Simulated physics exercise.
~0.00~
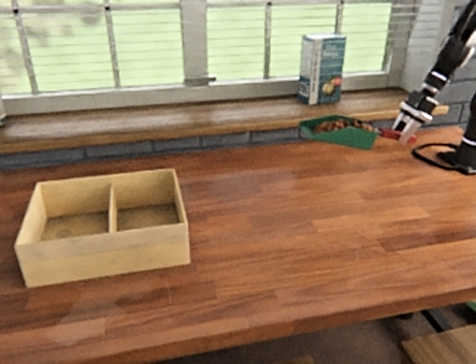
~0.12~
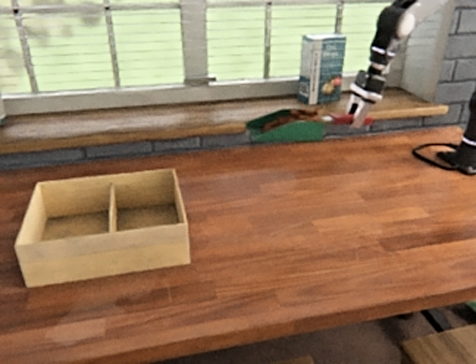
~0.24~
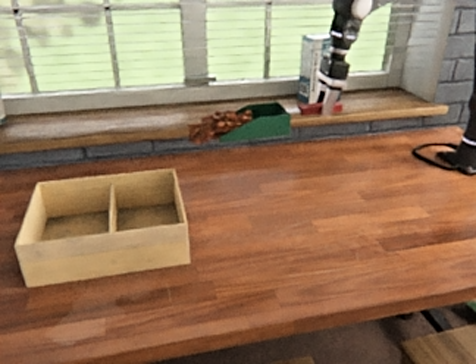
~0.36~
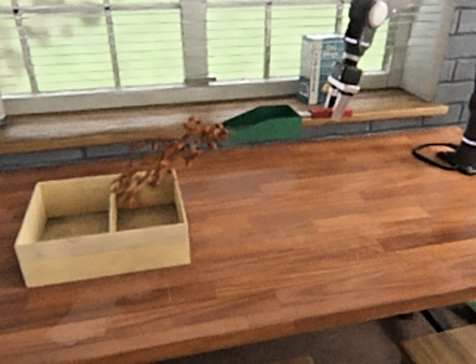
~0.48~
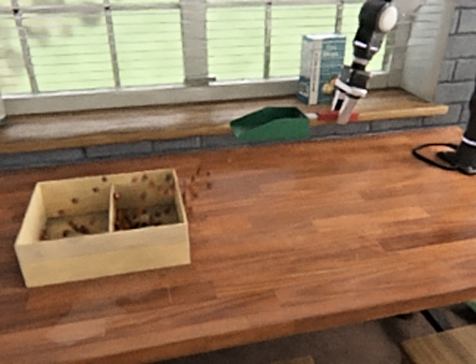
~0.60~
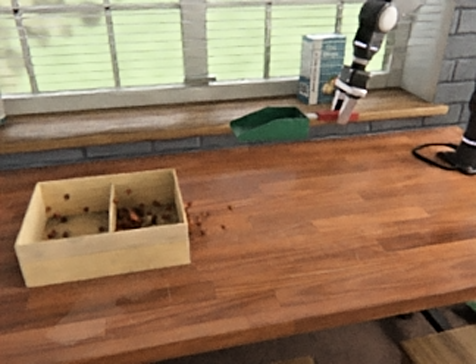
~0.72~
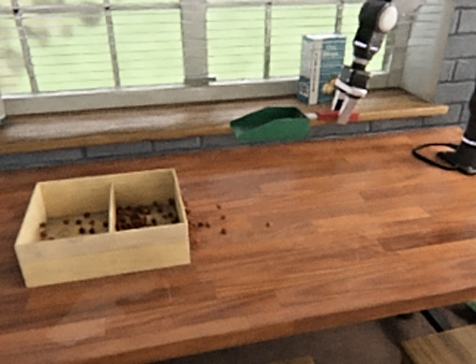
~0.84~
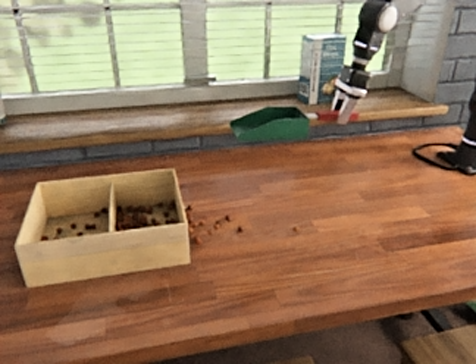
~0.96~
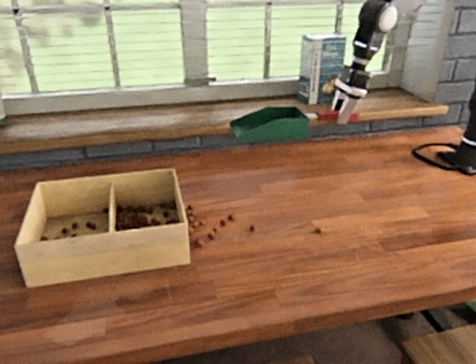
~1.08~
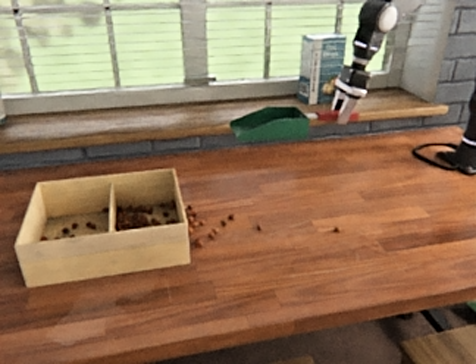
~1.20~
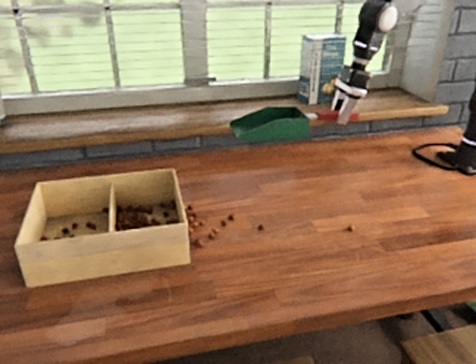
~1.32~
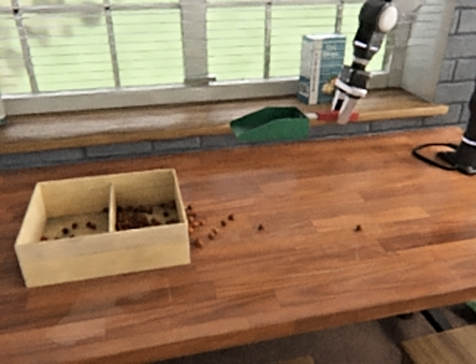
A robot arm swinging a green scoop left and flinging hazelnuts into a divided wooden box, some scattering across the table.
